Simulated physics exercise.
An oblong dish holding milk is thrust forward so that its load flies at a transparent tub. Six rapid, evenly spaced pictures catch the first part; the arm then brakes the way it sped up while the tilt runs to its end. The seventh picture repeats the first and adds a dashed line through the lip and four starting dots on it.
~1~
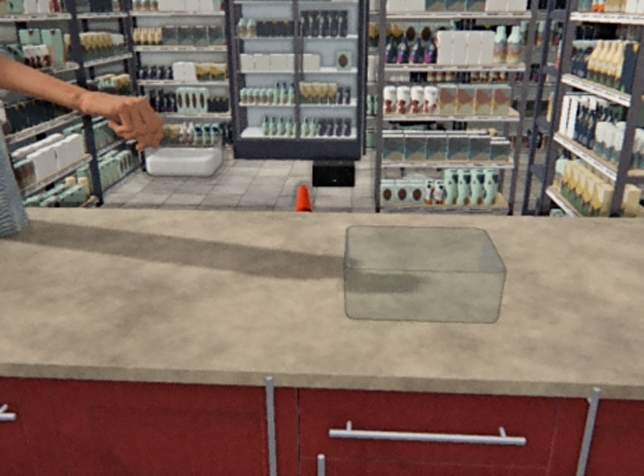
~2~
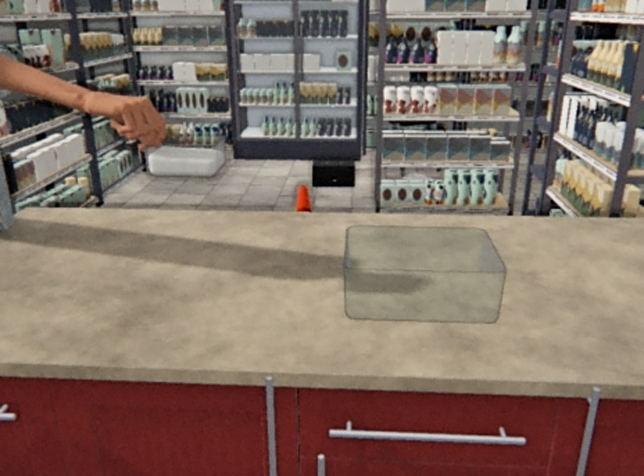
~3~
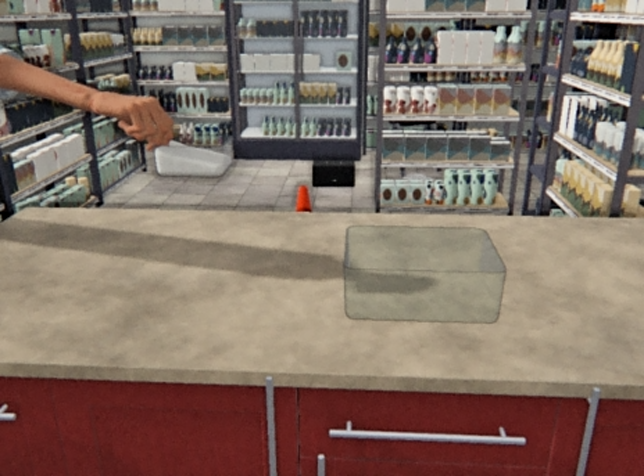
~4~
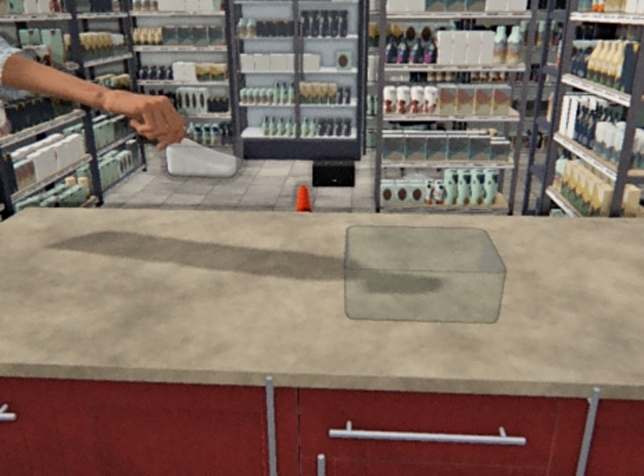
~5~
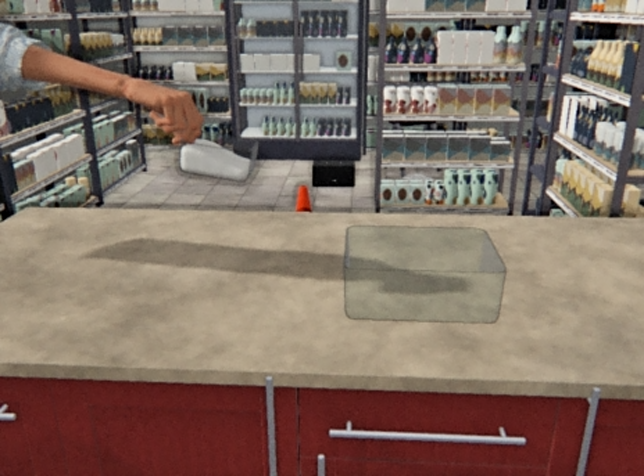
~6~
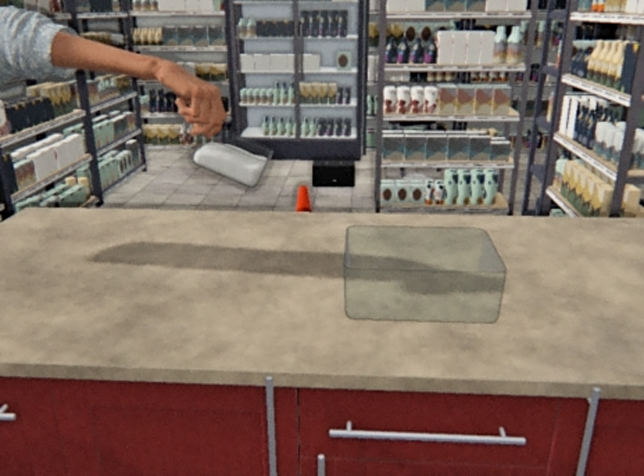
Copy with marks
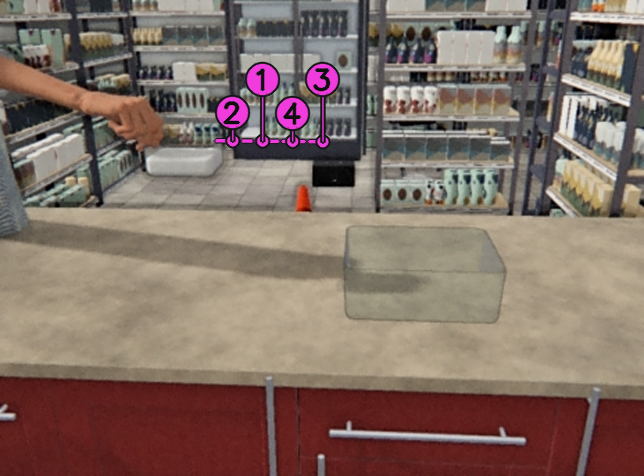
In a shop lined with stocked shelves, a hand moved a pale oblong dish rightward behind a counter holding a clear tub, then the dish tilted slightly, with nothing having left it.
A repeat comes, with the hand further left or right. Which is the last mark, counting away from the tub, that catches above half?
The limit is 2.
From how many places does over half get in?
All of the four.
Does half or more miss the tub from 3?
No.
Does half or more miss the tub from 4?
No, not at all.
On the marked copy, 1 at (262, 141); 2 at (232, 140); 3 at (322, 141); 4 at (292, 141).
Choosing 1, about 84 % lands in the tub, 10 % falls short and 7 % goes beside or beyond.
Choosing 2, about 73 % lands in the tub, 21 % falls short and 6 % goes beside or beyond.
Choosing 3, about 92 % lands in the tub, 2 % falls short and 5 % goes beside or beyond.
Choosing 4, about 88 % lands in the tub, 2 % falls short and 10 % goes beside or beyond.
